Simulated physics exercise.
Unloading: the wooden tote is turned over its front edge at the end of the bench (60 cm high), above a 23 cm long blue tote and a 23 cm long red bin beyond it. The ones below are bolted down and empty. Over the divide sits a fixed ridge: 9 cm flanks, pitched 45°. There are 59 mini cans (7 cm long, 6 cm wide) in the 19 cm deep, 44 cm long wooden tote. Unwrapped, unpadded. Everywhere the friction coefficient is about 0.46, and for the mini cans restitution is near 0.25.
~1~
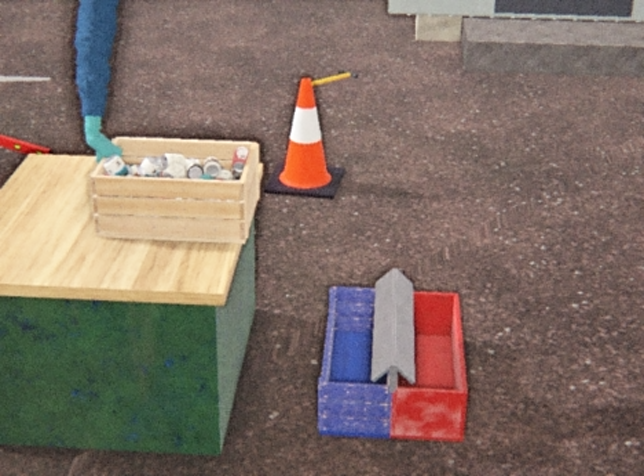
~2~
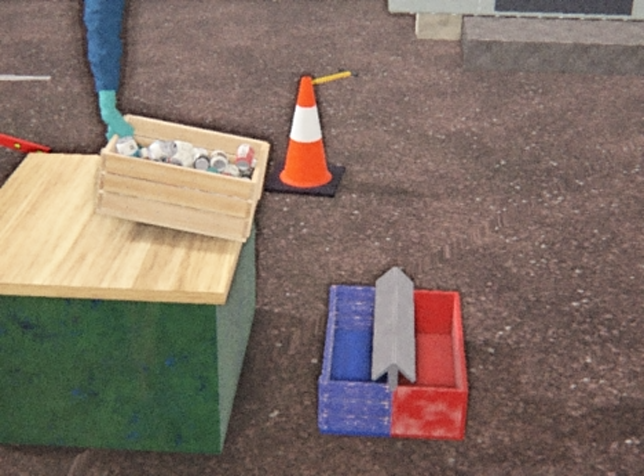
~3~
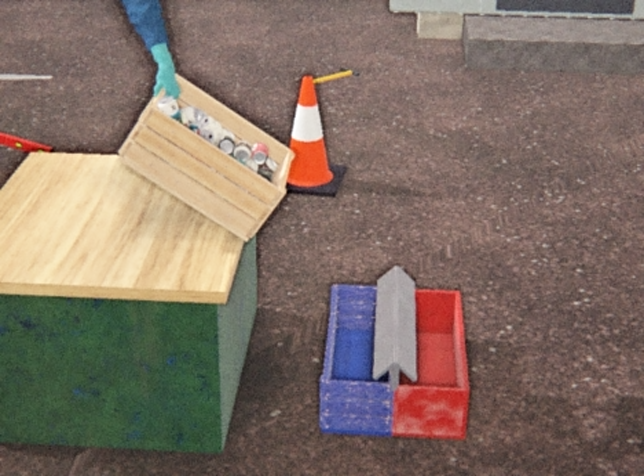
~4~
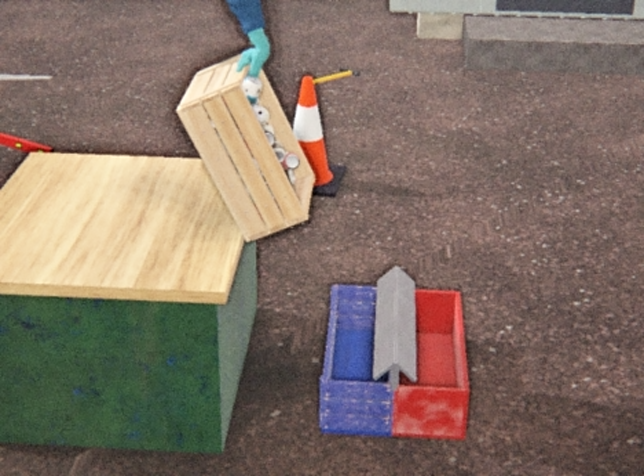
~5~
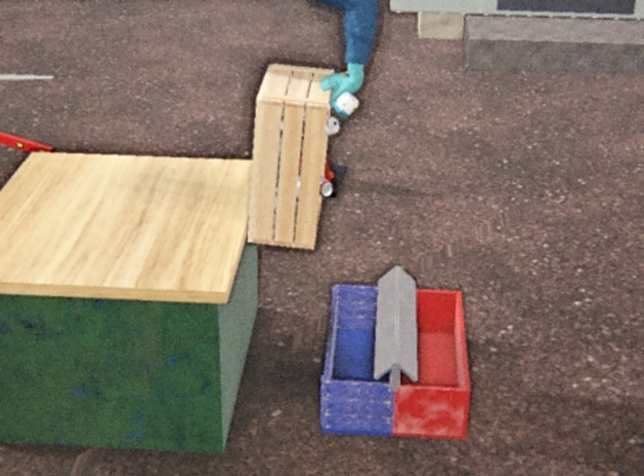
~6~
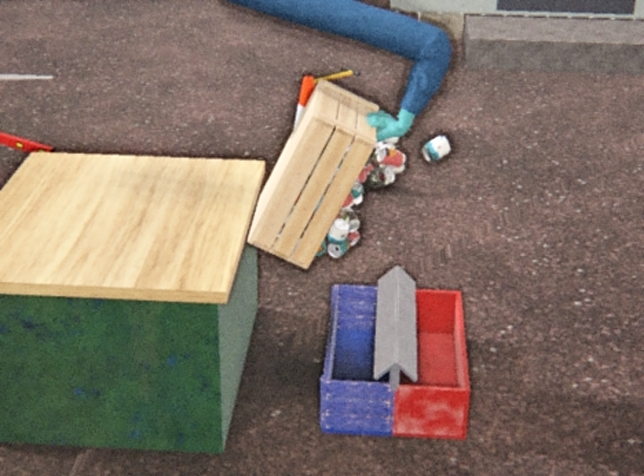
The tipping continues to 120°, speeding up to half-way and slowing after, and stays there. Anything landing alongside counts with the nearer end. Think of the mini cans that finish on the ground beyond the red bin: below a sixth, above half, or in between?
Share of the mini cans finishing on the ground beyond the red bin: One sixth through half.
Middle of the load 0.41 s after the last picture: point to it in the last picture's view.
The centre sits near (419, 365).
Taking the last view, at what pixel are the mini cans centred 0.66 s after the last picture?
Roughly at pixel (434, 374).
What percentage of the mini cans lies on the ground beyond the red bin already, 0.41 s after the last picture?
I'd put it near 35 in a hundred by then.
Then, 0.10 s after the last picture, tilt 120°; 10 still in the wooden tote and 49 in the air.
Then, 0.23 s after the last picture, tilt 120°; 4 still in the wooden tote, 10 in the blue tote, 5 in the red bin, 3 on the ground beyond the red bin and 37 in the air.
Then, 0.41 s after the last picture, tilt 120°; 1 still in the wooden tote, 17 in the blue tote, 9 in the red bin, 20 on the ground beyond the red bin and 12 in the air.
Outcome (0.66 s after the last picture), 23 in the blue tote, 12 in the red bin and 24 on the ground beyond the red bin. Asked share, 24 of 59, 41 per cent.
